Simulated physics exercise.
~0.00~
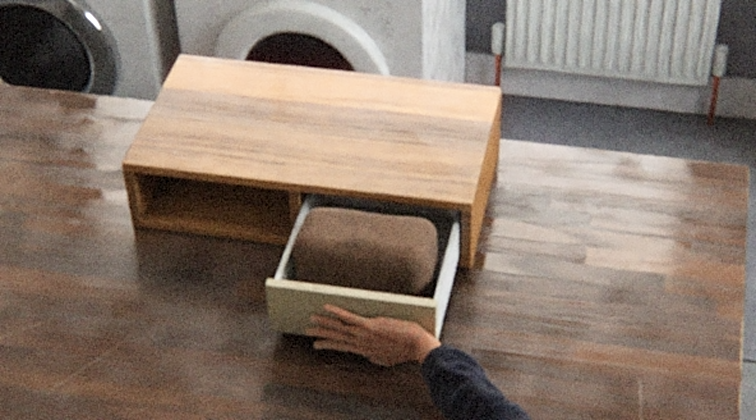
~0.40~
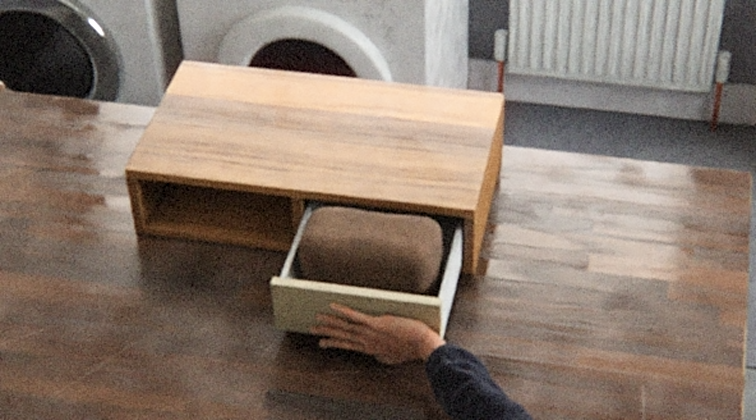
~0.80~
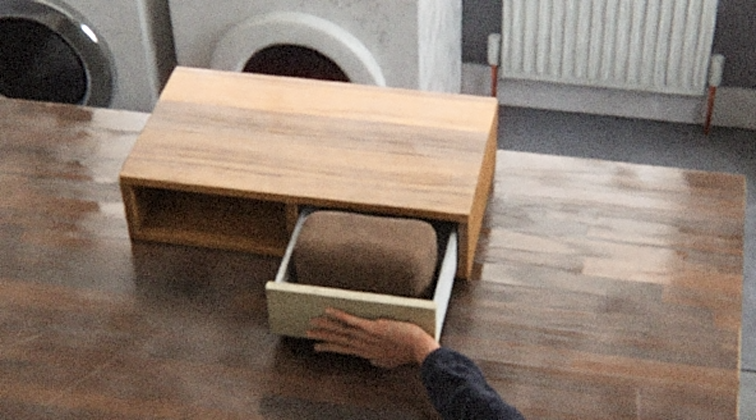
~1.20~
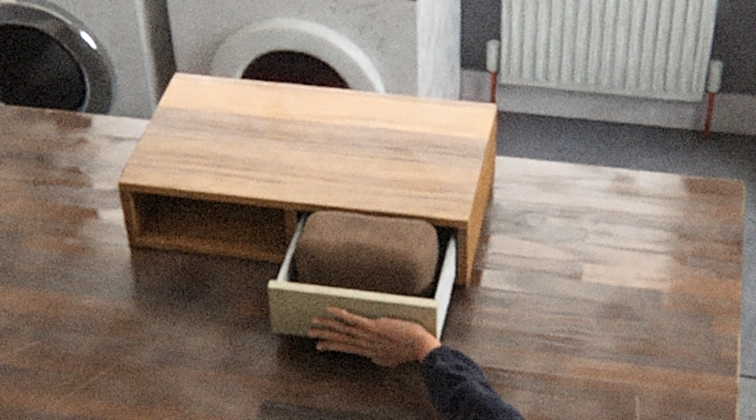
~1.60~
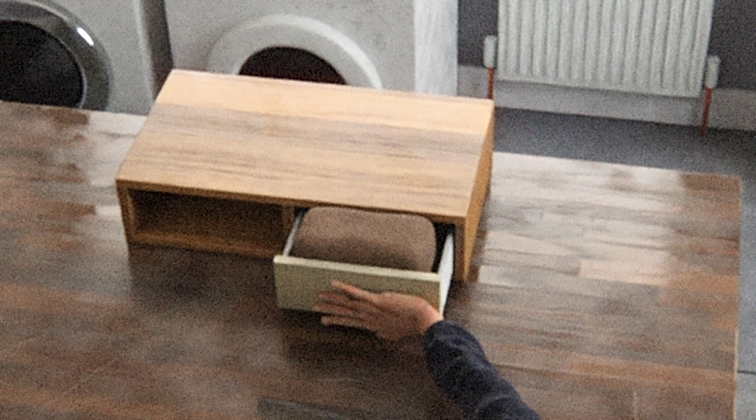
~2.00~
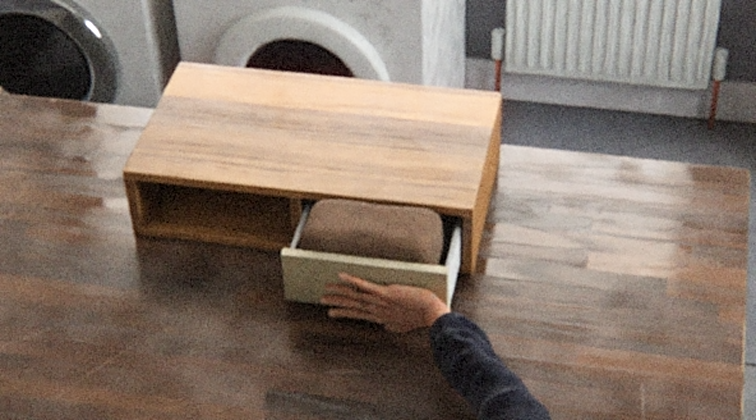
In the video, a hand pushes against the front of an open drawer holding a brown, rounded loaf-like object in a wooden chest on a table. The drawer slides slightly inward with the object inside, and it is still partly open at the end, the hand resting on its front.
